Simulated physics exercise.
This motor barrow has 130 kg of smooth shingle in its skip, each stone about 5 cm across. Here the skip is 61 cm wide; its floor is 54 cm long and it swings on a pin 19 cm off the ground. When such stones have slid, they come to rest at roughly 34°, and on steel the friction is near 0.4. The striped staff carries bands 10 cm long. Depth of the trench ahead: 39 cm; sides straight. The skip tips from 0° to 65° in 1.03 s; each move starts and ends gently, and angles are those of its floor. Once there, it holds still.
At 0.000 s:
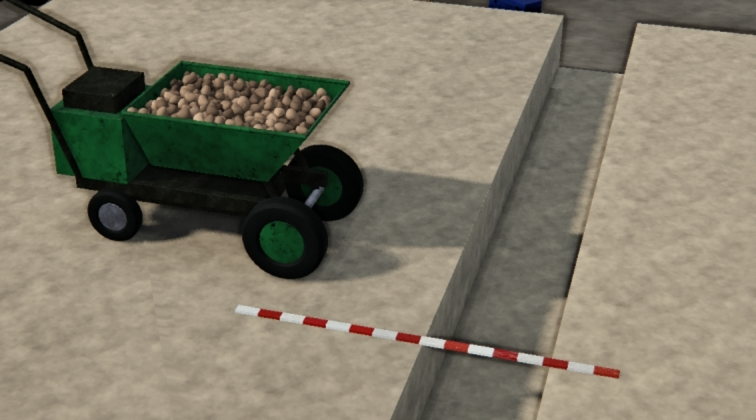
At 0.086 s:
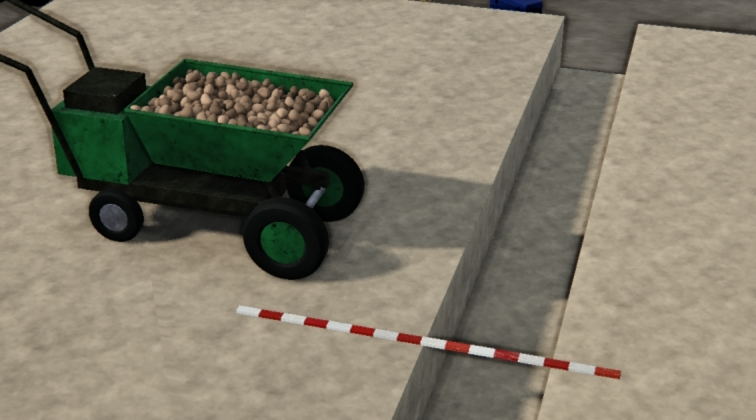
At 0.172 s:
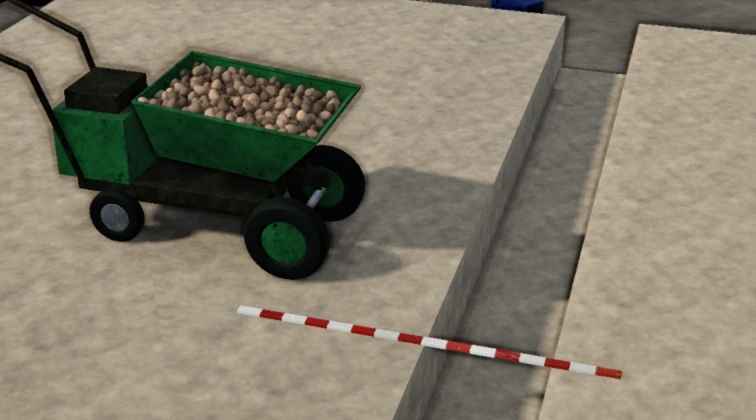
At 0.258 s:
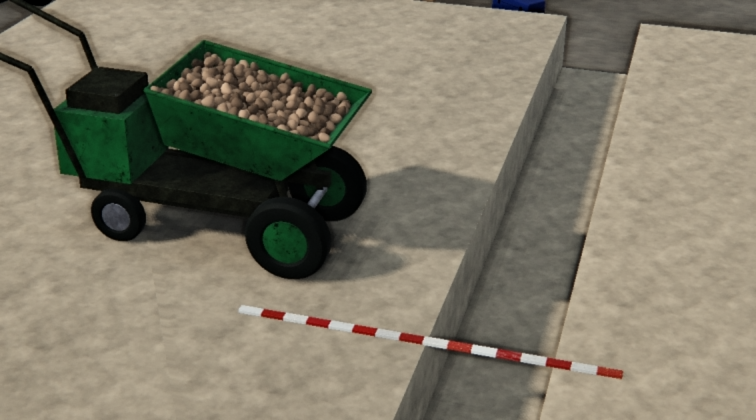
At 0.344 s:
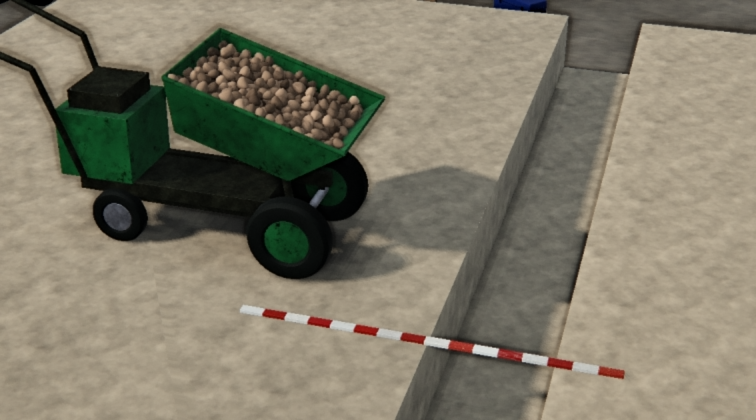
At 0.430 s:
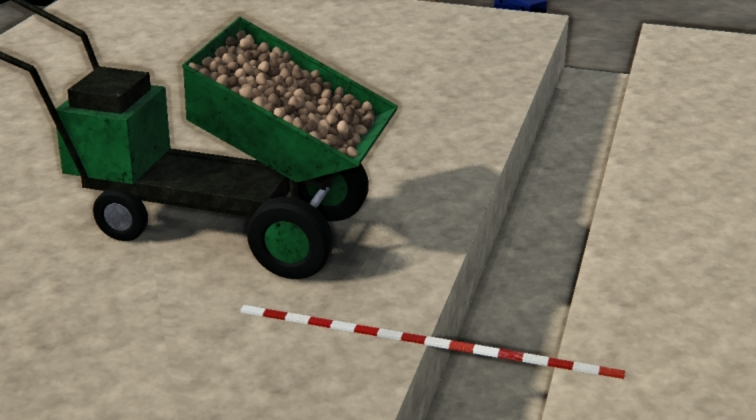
A green skip full of brown stones tilts up toward the right on a parked barrow.
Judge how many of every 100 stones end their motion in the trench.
I would put it near 89 out of 100.
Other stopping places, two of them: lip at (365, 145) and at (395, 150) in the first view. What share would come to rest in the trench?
The first start gives about 95 per cent, the second about 70.
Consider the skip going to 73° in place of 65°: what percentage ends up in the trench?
In that case near 95 per cent.
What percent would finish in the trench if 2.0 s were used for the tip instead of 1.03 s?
With that change, it comes to around 85 per cent.
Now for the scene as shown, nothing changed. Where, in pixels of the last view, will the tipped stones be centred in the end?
(511, 340).
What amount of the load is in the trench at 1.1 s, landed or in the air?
Some 30 per cent.
After 0.8 s the floor is at 55°; 100 % in the skip; the foremost stones are at (413, 178).
After 1.1 s the floor is at 65°; 59 % in the skip, 12 % short of the trench, 28 % in the trench; the foremost stones are at (520, 335).
After 1.5 s the floor is at 65°; 24 % in the skip, 11 % short of the trench, 65 % in the trench; the foremost stones are at (567, 353).
After 3.4 s the floor is at 65°; 0 % in the skip, 11 % short of the trench, 89 % in the trench; the foremost stones are at (582, 352).
